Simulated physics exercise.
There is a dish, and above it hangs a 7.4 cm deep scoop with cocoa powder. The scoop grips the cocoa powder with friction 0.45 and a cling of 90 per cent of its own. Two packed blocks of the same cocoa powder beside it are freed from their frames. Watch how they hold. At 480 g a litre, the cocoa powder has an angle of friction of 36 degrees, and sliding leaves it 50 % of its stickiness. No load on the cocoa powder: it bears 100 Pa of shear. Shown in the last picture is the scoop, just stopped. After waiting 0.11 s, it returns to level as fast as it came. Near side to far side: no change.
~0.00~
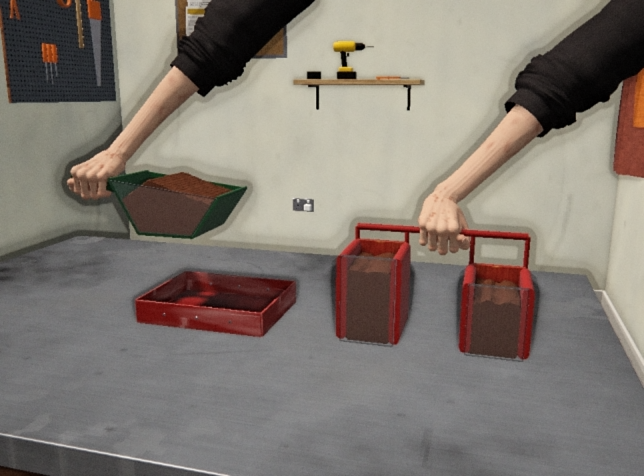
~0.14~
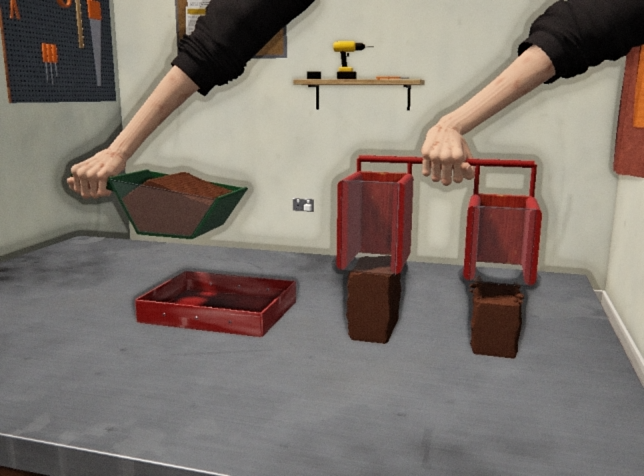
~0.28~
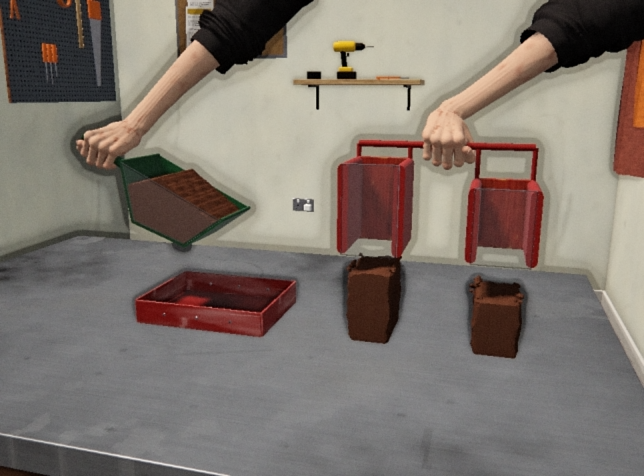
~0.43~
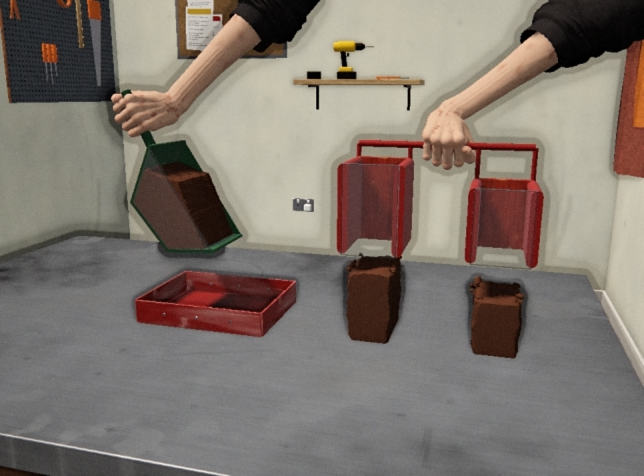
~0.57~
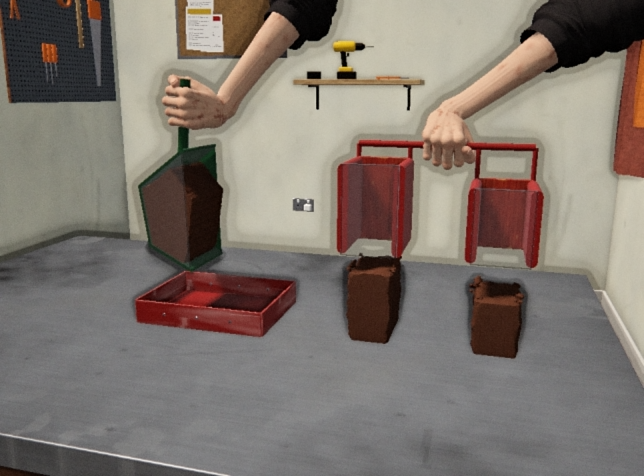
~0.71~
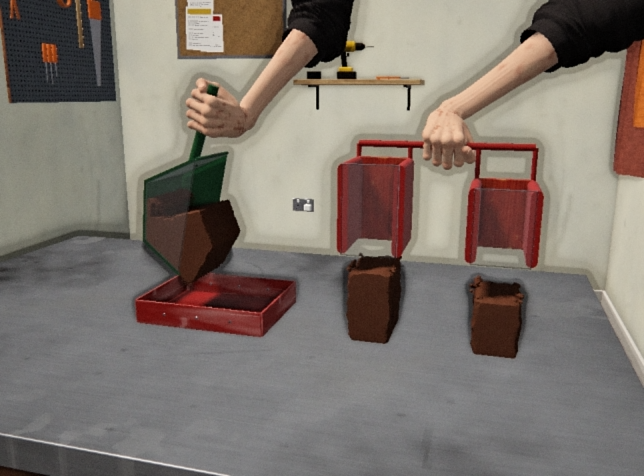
Hands lifting red open-ended boxes off two standing brown powder blocks, then turning a green scoop of powder steeply above a red tray.
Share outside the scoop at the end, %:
75 %.
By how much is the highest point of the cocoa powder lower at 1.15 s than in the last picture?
Roughly 4.5 centimetres, give or take.
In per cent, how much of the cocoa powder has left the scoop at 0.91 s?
70 per cent.
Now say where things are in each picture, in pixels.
The first picture shows lip at (216, 197), tilt 0 degrees; crest of the cocoa powder at (149, 182); block heights 13 cm, 10.0 cm (left to right).
The second picture shows lip at (216, 198), tilt 1 degrees; crest of the cocoa powder at (147, 181); block heights 13 cm, 9.9 cm (left to right).
The third picture shows lip at (220, 219), tilt 20 degrees; crest of the cocoa powder at (158, 179); block heights 13 cm, 9.9 cm (left to right).
The fourth picture shows lip at (212, 249), tilt 51 degrees; crest of the cocoa powder at (148, 171); block heights 13 cm, 9.9 cm (left to right).
The fifth picture shows lip at (192, 269), tilt 82 degrees; crest of the cocoa powder at (170, 172); block heights 13 cm, 9.9 cm (left to right).
The sixth picture shows lip at (180, 273), tilt 96 degrees; crest of the cocoa powder at (154, 200); block heights 13 cm, 9.9 cm (left to right).
After 0.91 s, the scoop is at 90 degrees and 72 % has left it.
After 1.15 s, the scoop is at 41 degrees and 75 % has left it.
After 1.40 s, the scoop is at 0 degrees and 75 % has left it.
After 1.64 s, the scoop is at 0 degrees and 75 % has left it.
After 1.75 s, the scoop is at 0 degrees and 75 % has left it.
